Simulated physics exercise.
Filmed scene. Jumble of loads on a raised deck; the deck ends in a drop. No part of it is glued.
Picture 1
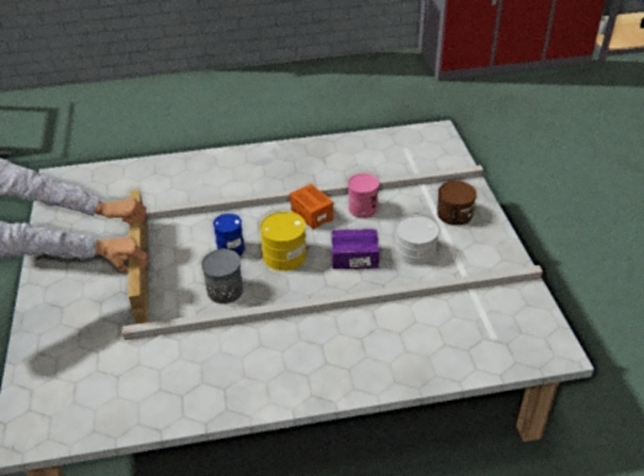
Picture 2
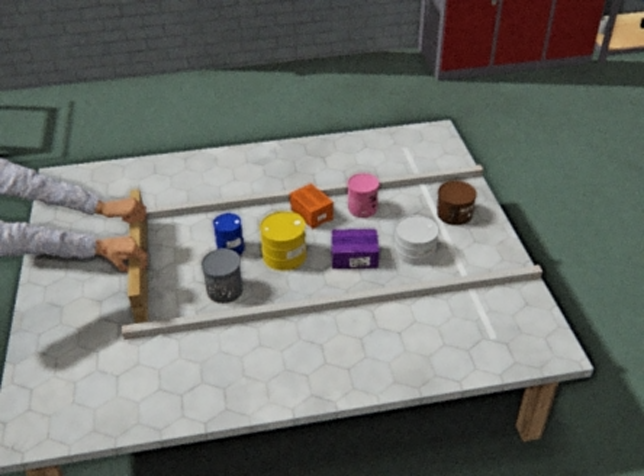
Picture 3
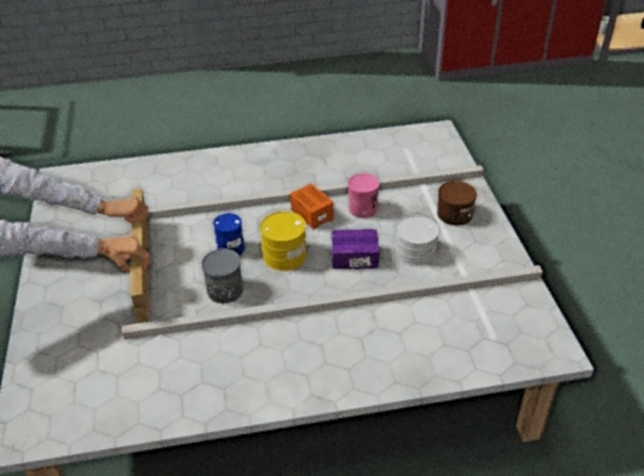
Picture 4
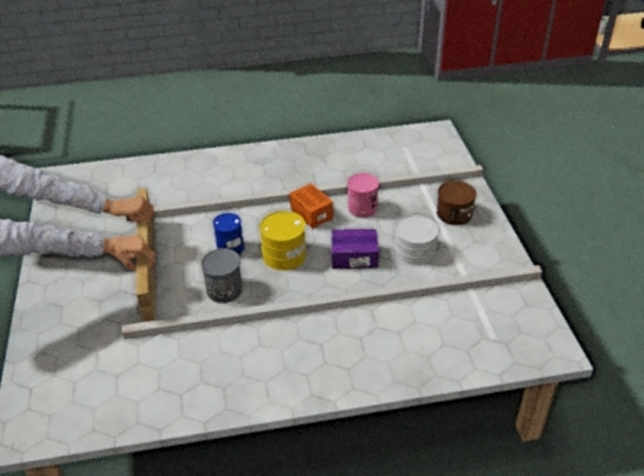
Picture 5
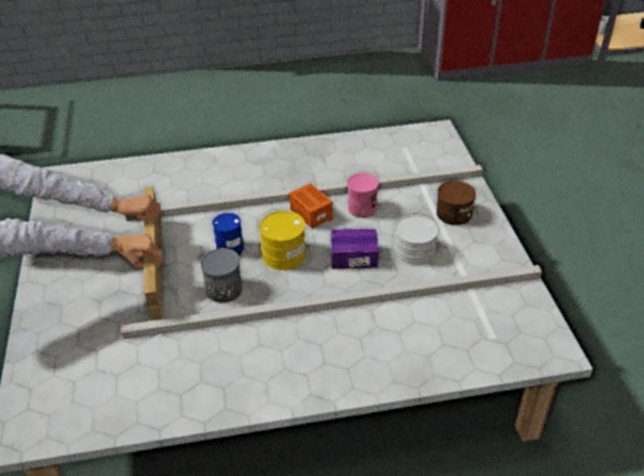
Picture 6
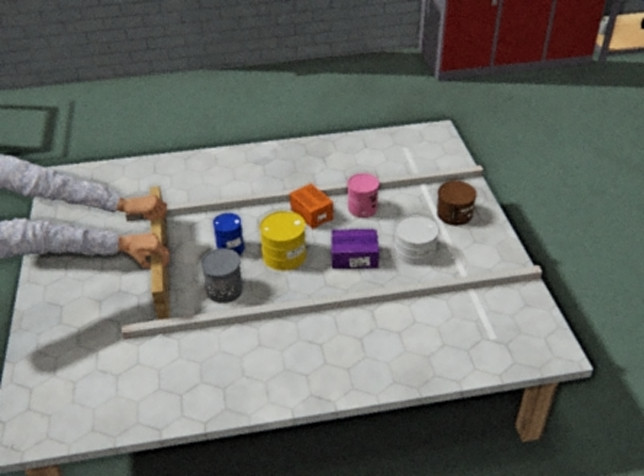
A wooden plank, held upright by two hands, slid slowly a short way right across a tiled table between two rails, while the colourful pails, canisters and boxes in front of it stayed still.
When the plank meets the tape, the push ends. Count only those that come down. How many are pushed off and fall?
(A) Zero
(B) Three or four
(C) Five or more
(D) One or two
Option D: One or two.
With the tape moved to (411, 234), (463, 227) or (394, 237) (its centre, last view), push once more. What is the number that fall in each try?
Try 1: 0; try 2: 3; try 3: 0.
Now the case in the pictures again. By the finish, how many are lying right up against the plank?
It's 4 of them.
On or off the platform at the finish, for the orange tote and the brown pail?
I'd say the orange tote stays where it is, while the brown pail stays where it is.
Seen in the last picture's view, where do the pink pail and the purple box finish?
Final centres, first then second: (478, 178), (510, 237).
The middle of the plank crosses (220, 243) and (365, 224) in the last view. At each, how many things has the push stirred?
2 and 7.
A little later, none off yet; brown pail at rest near (456, 203); white canister at rest near (416, 241); pink pail at rest near (363, 196).
Next, none off yet; brown pail at rest near (456, 203); white canister shifted about its own width near (464, 239); pink pail shifted about its own width near (392, 191).
When it is over, the number that fall off is one or two; down, white canister.
